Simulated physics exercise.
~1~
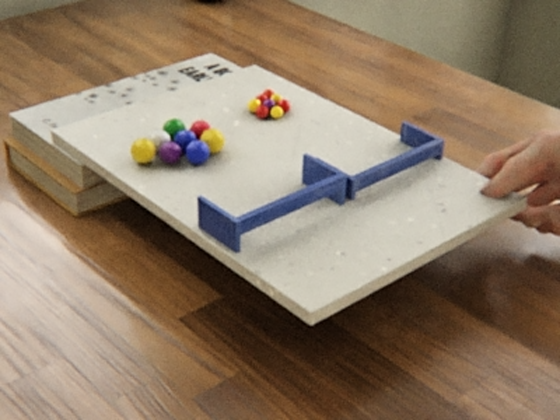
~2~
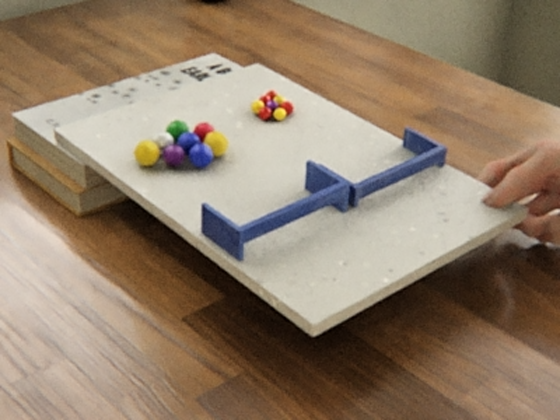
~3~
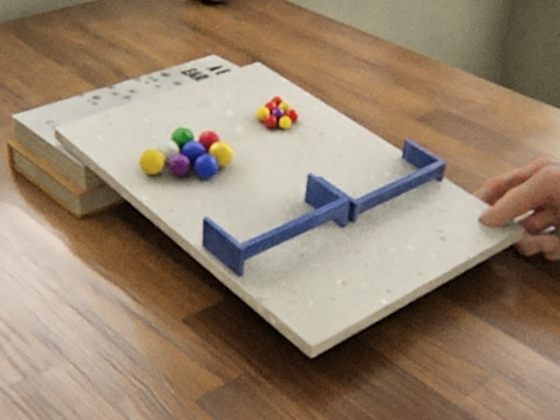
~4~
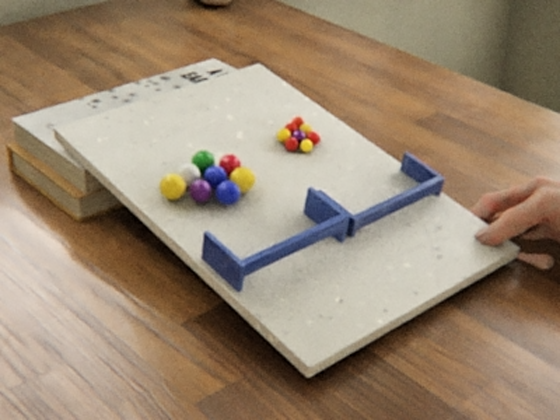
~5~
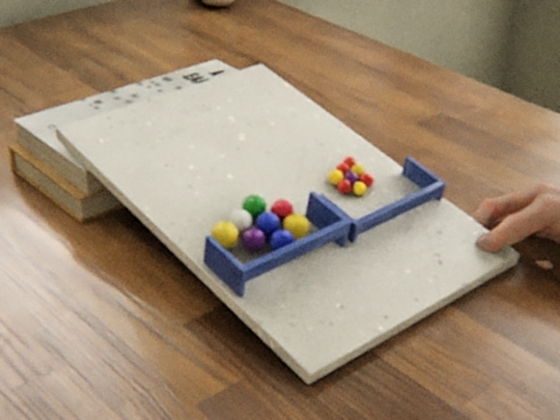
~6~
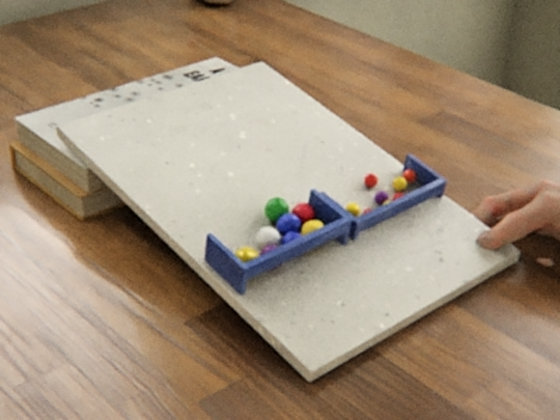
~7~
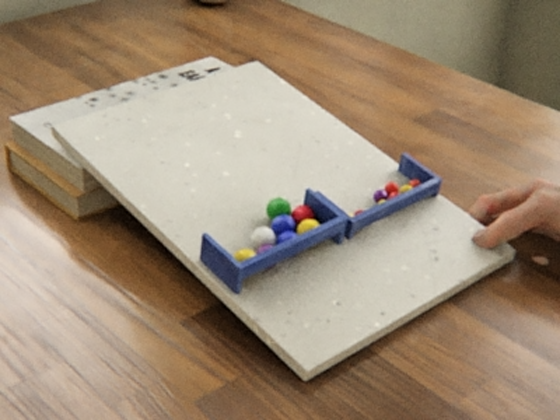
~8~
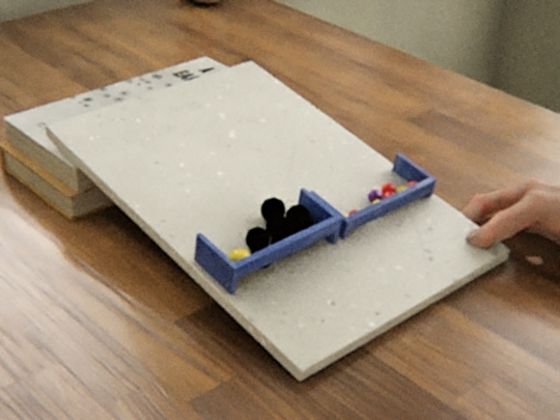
A hand at the right grips the edge of a pale speckled board whose far end rests on books on a wooden table, seen from above at an angle by a slightly swaying camera. Two blue bars on feet cross the board, with a cluster of larger coloured balls nearer and a cluster of smaller ones farther back. The hand lowers its end, steepening the slope, and both clusters move down to the right. They reach the bars, spread out and settle behind them. Finally, several larger balls look black, and both handfuls remain held back.
